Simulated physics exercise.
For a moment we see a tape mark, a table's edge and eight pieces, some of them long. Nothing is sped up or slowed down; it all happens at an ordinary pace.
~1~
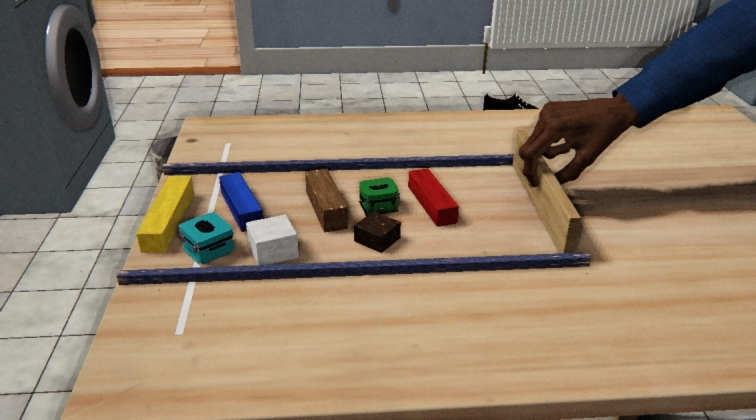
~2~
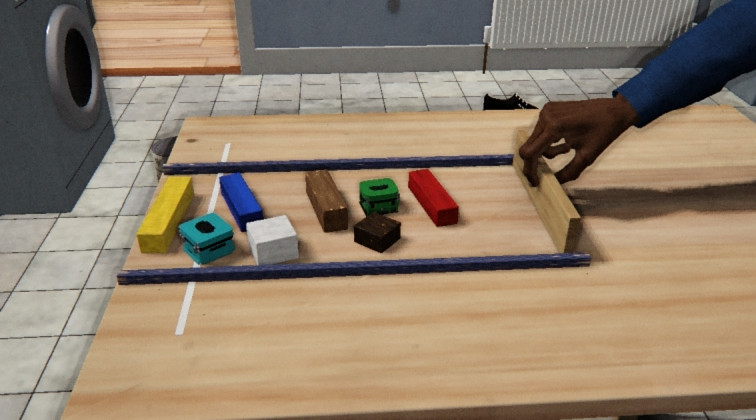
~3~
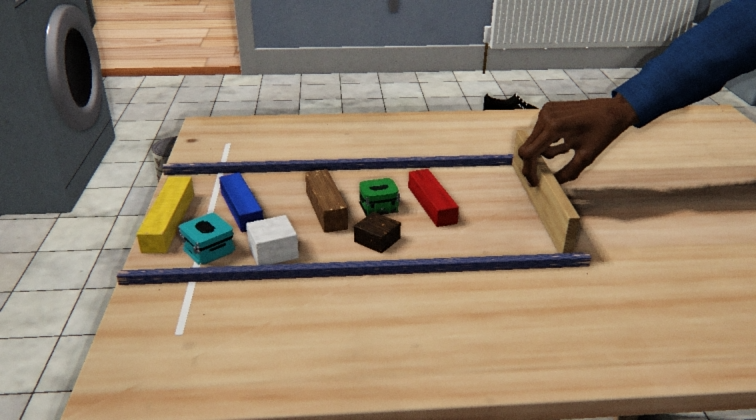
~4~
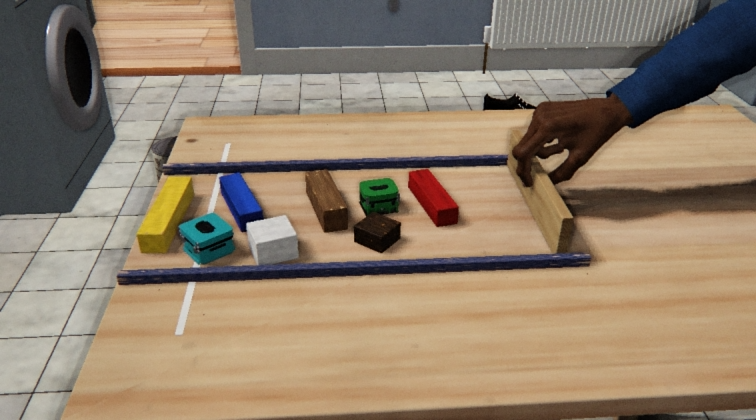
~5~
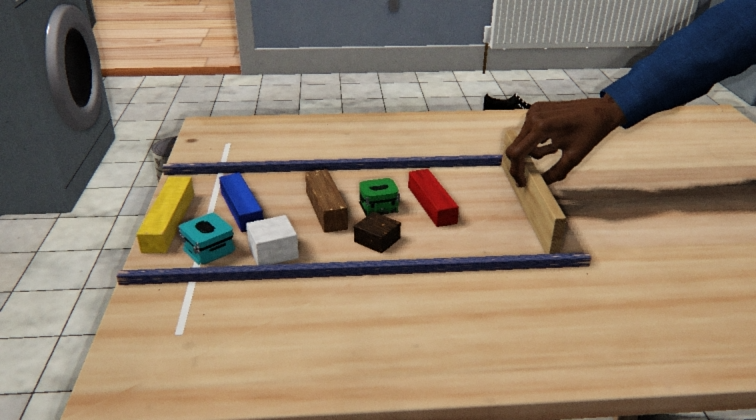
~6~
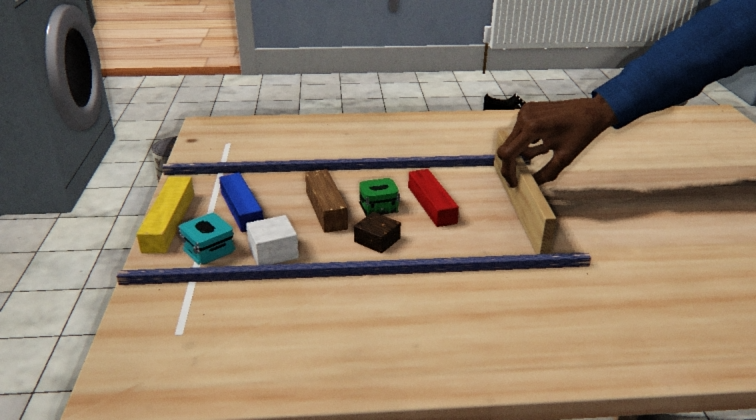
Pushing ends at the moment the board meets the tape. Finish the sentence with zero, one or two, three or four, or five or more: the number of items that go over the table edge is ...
The number of items that go over the table edge is three or four.
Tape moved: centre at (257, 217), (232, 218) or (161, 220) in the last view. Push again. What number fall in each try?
It would be 1, then 3, then 6.
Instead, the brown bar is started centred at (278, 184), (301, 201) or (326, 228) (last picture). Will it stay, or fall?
Taking the places in order, it remains aboard, then ends up falling, then remains aboard.
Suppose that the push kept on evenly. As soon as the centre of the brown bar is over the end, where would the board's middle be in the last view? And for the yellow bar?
First one: Around (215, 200). Other one: Around (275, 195).
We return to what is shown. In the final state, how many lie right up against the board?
2 in contact.
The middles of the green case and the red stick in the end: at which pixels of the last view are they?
Green case at about (169, 204), red stick at about (199, 204).
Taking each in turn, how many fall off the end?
The number is 4.
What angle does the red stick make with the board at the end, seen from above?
It sits some 0° out of line.
Early on, none off yet; yellow bar at rest near (168, 212); turquoise case at rest near (208, 240); blue stick at rest near (241, 201).
Finally, the number that fall off is three or four; lost, brown bar, blue stick, turquoise case and yellow bar.
